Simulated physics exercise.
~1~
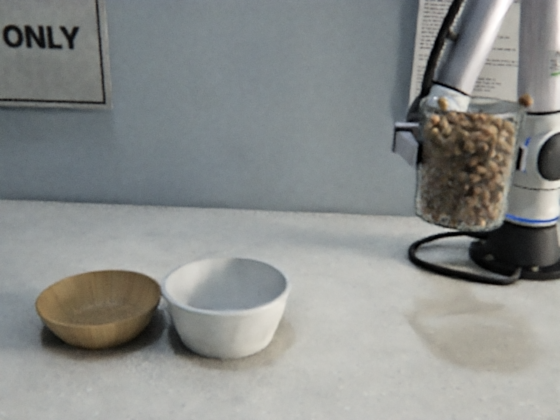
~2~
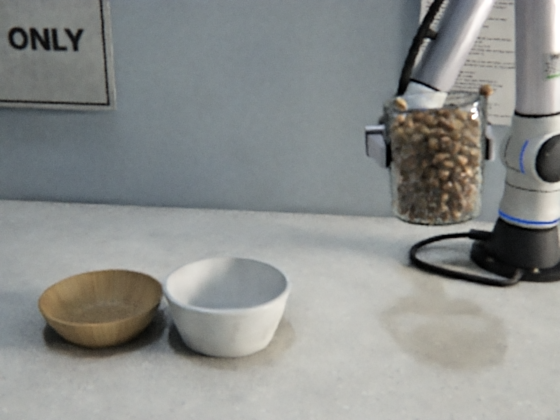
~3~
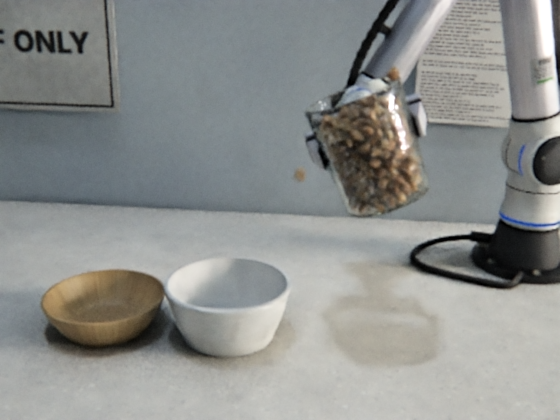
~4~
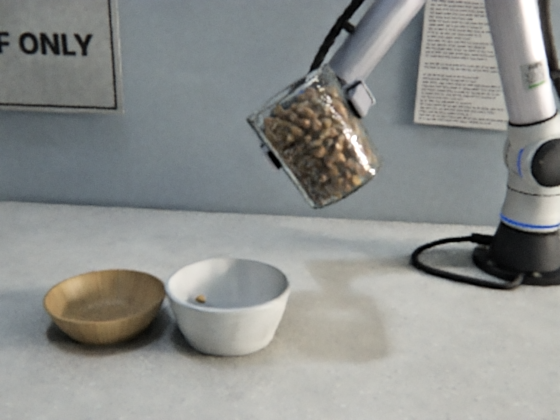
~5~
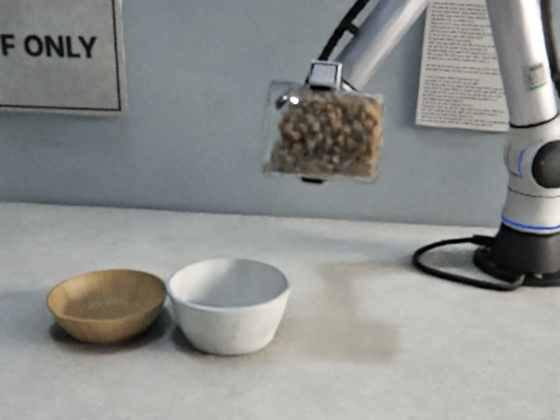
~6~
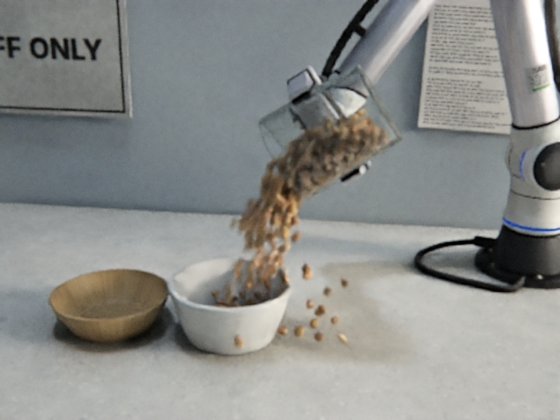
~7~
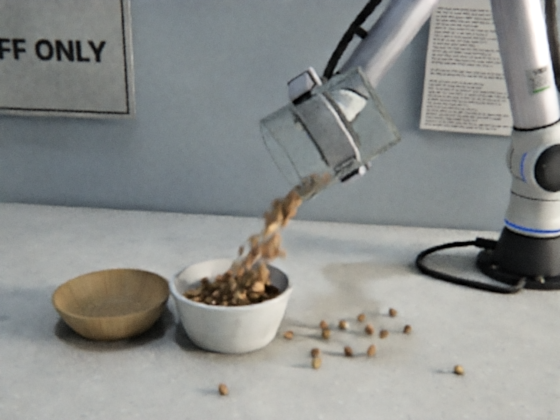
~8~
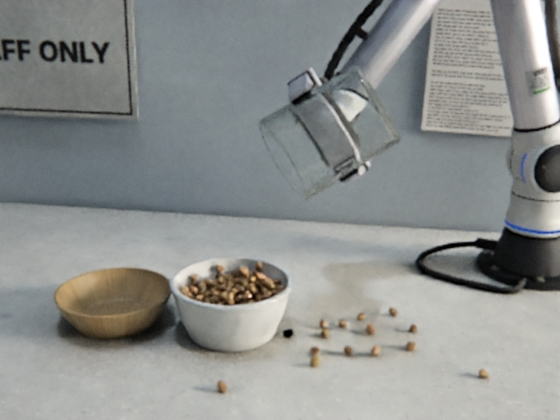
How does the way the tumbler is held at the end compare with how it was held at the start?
At the start the robot arm held the tumbler upright, but by the end it was tipped upside down, with its mouth slanting down towards the white bowl.
